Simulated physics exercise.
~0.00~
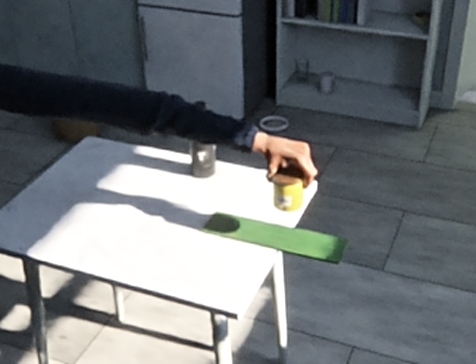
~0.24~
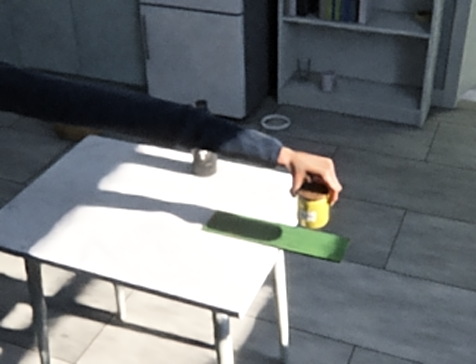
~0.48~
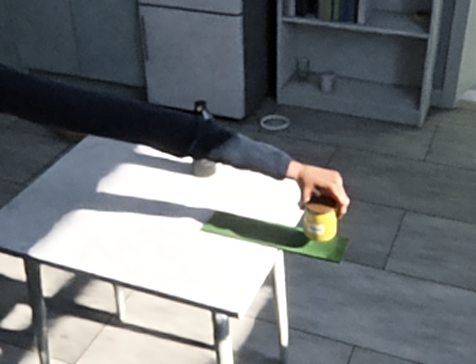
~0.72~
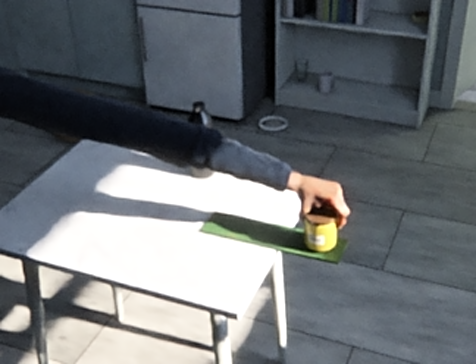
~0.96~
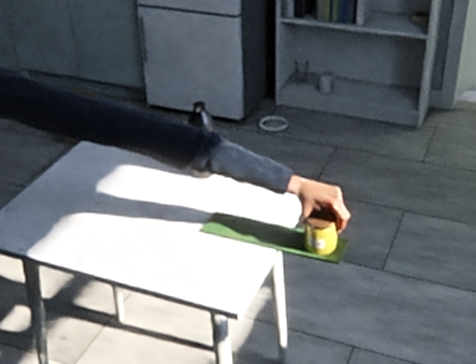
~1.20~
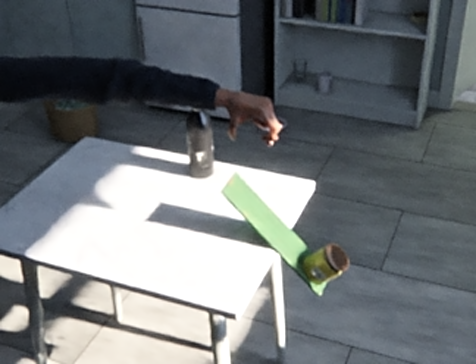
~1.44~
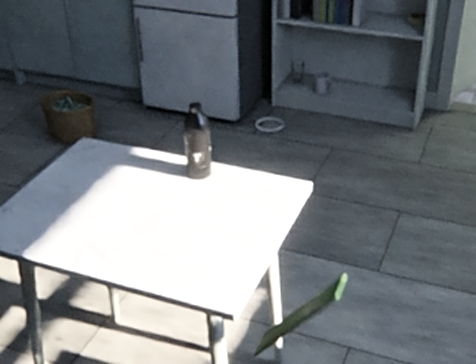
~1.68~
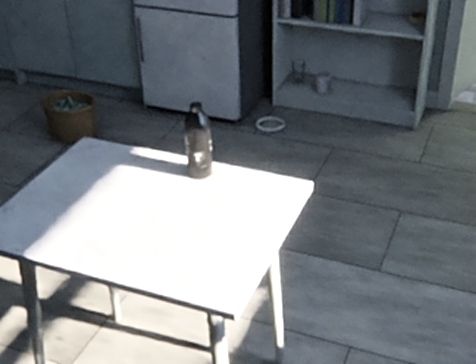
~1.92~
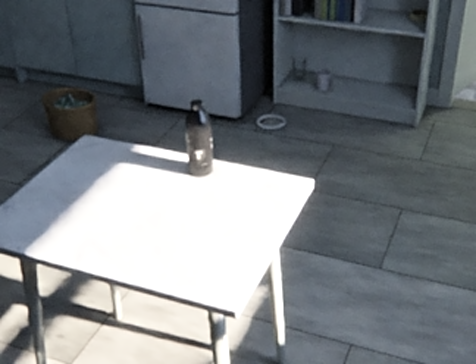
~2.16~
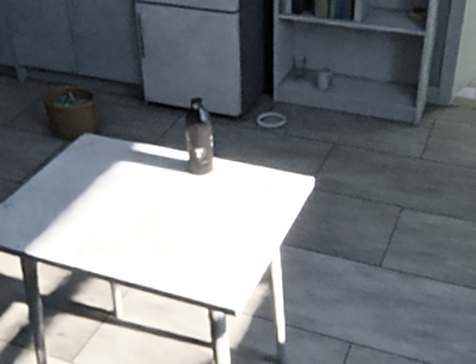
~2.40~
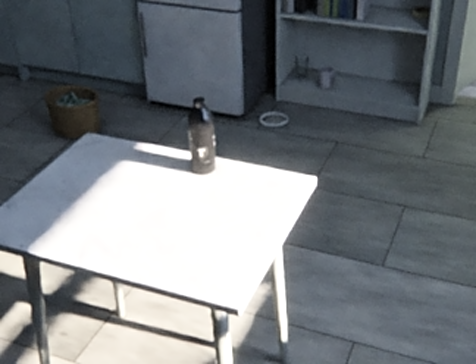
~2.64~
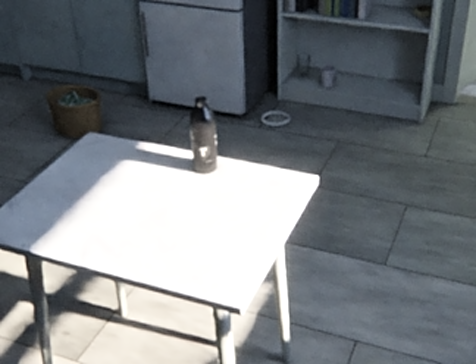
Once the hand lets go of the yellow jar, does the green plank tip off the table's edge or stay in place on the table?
The green plank tips off the edge of the table, and the yellow jar goes down with it.
